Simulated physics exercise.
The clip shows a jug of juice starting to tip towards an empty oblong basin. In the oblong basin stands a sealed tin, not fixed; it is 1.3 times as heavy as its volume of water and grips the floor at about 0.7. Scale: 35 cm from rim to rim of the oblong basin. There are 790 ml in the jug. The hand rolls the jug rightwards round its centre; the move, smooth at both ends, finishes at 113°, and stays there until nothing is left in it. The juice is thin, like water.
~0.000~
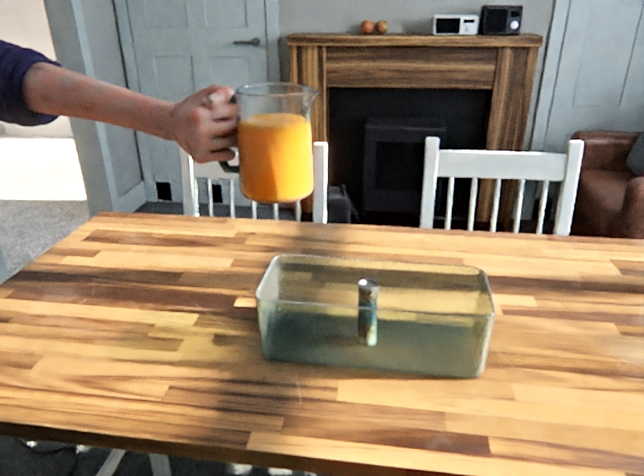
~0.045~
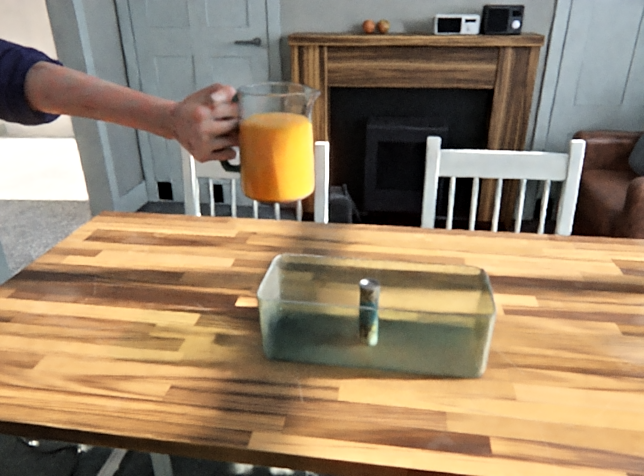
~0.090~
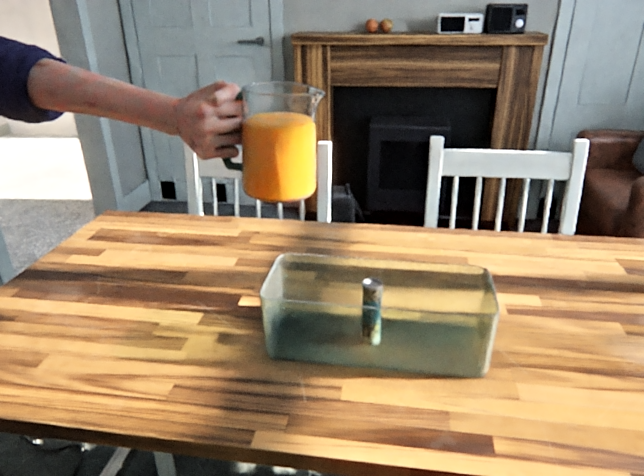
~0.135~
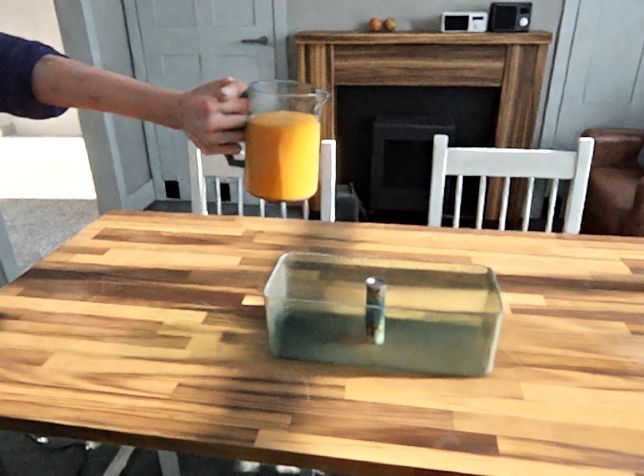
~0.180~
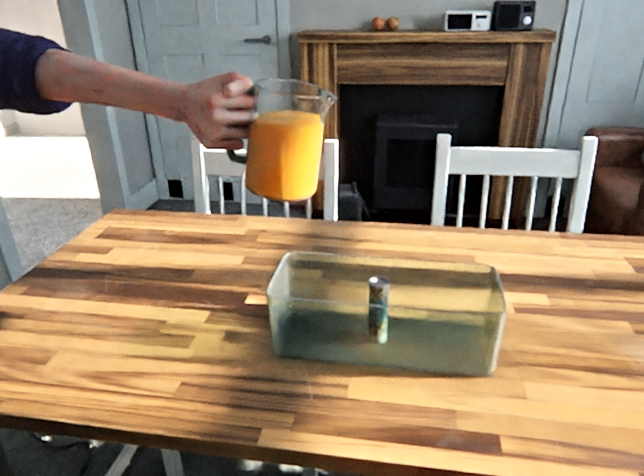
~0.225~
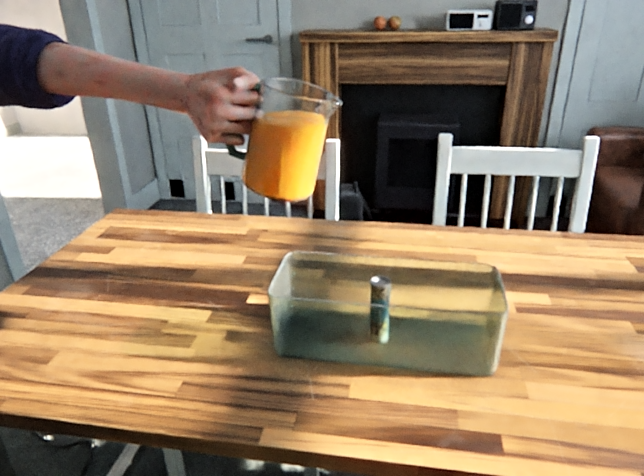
A hand held a glass jug of orange juice above a clear oblong basin with a small tin inside, on a striped wooden table, then slowly tilted the jug a little to the right.
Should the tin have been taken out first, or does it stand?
The tin keeps standing.
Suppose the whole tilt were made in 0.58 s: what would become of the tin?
The tin keeps standing.
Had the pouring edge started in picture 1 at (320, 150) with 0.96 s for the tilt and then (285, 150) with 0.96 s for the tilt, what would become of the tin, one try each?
First it falls; then it remains upright.
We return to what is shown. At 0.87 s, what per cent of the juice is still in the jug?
About 34 per cent.
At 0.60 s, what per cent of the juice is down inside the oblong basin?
About 0 per cent.
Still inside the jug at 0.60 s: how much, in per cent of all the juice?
About 90 per cent.
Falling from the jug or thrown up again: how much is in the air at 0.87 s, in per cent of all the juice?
Some 36 per cent.
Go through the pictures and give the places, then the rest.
The first picture shows tilt 0°; pouring edge (319, 92); surface from (242, 119) to (308, 120); the oblong basin's rim runs from (265, 276) to (489, 291); the tin's top is at (368, 287).
The second picture shows tilt 1°; pouring edge (320, 92); surface from (243, 118) to (309, 120).
The third picture shows tilt 2°; pouring edge (325, 93); surface from (247, 118) to (313, 120).
The fourth picture shows tilt 5°; pouring edge (331, 95); surface from (251, 117) to (318, 119).
The fifth picture shows tilt 10°; pouring edge (337, 98); surface from (255, 117) to (322, 119).
The sixth picture shows tilt 15°; pouring edge (342, 103); surface from (256, 120) to (326, 119).
After 0.60 s the tilt is 77° and 90 per cent is still to pour; the tin stands where it began.
After 0.87 s the tilt is 110° and 33 per cent is still to pour; the tin stands where it began.
After 1.15 s the tilt is 113° and 3 per cent is still to pour; the tin stands where it began.
After 1.46 s the tilt is 113° and 0 per cent is still to pour; the tin stands where it began.
In the end the tin stands where it began.
